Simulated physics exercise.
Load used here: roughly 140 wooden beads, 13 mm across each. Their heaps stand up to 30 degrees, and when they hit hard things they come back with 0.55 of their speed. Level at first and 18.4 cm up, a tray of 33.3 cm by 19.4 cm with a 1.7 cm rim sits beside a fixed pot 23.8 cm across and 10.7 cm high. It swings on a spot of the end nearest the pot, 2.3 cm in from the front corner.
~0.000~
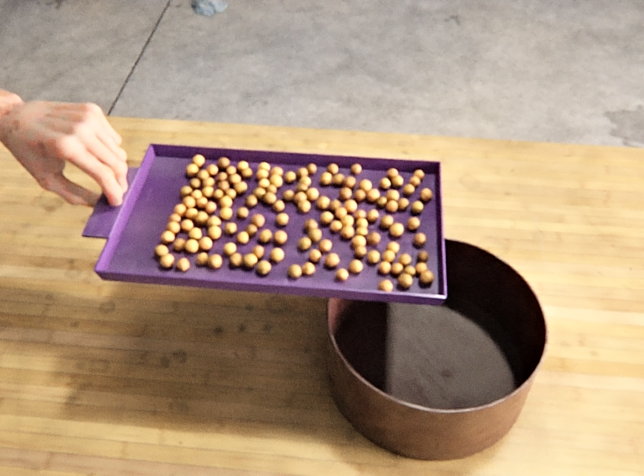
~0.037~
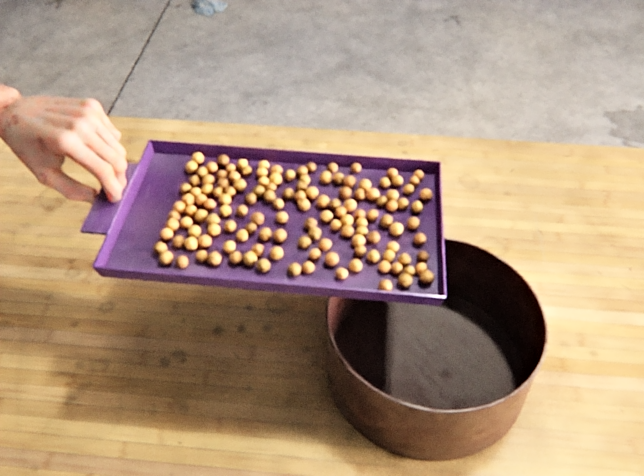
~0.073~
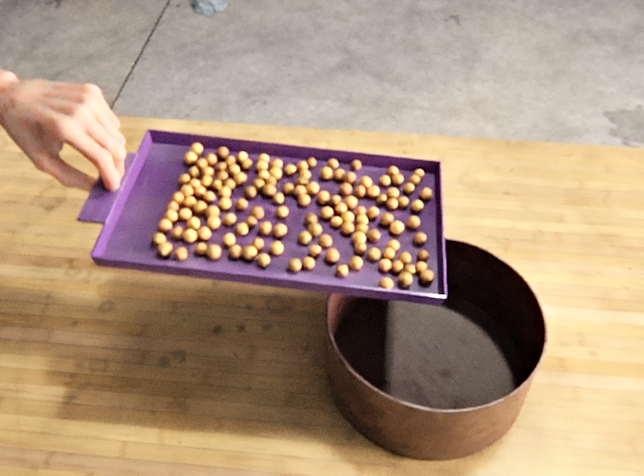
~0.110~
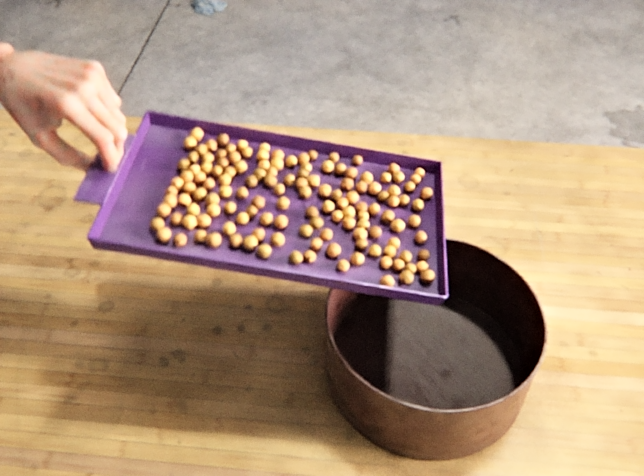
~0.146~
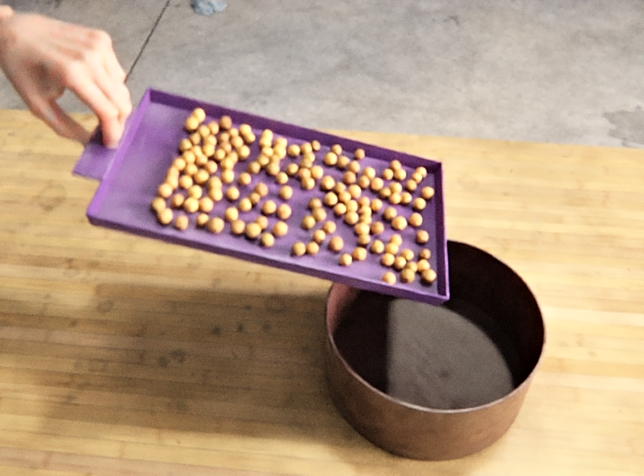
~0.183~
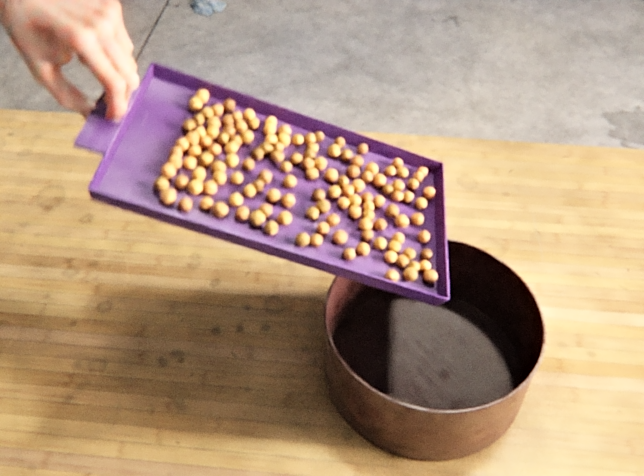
We see a hand holding a purple tray of small round wooden beads beside a dark brown pot on a wooden surface, then raising the tray's left end increasingly steeply while the right end stays low over the pot's rim.
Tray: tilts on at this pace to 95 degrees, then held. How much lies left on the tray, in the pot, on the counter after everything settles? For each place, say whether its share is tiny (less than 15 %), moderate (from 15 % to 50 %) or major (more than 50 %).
Shares - tray: Tiny, pot: Major, counter: Moderate.
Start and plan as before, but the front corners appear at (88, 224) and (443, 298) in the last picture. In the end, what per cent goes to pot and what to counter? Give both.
Pot 95; counter 5.
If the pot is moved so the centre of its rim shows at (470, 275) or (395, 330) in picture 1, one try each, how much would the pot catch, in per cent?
Near 95 and 30 percent, one try each.
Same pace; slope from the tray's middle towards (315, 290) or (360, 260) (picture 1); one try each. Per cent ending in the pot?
Roughly 55 per cent on the first try and 75 per cent on the second.
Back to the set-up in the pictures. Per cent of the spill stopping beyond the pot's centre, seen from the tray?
Around 100 per cent, give or take.
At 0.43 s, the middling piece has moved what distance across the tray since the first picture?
Roughly 6 cm.
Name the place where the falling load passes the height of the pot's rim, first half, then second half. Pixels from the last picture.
I'd mark about (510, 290) for the first half and about (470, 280) for the second.
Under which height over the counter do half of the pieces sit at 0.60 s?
Height: Around 20 cm.
Then, at 0.43 s, tilt 57 degrees; the tray holds 100 %, the pot 0 %.
After 0.60 s, tilt 84 degrees; the tray holds 95 %, the pot 0 %.
After 0.88 s, tilt 95 degrees; the tray holds 0 %, the pot 65 %.
By 2.0 s all is still; tray 0 %, pot 70 %, counter 30 %.
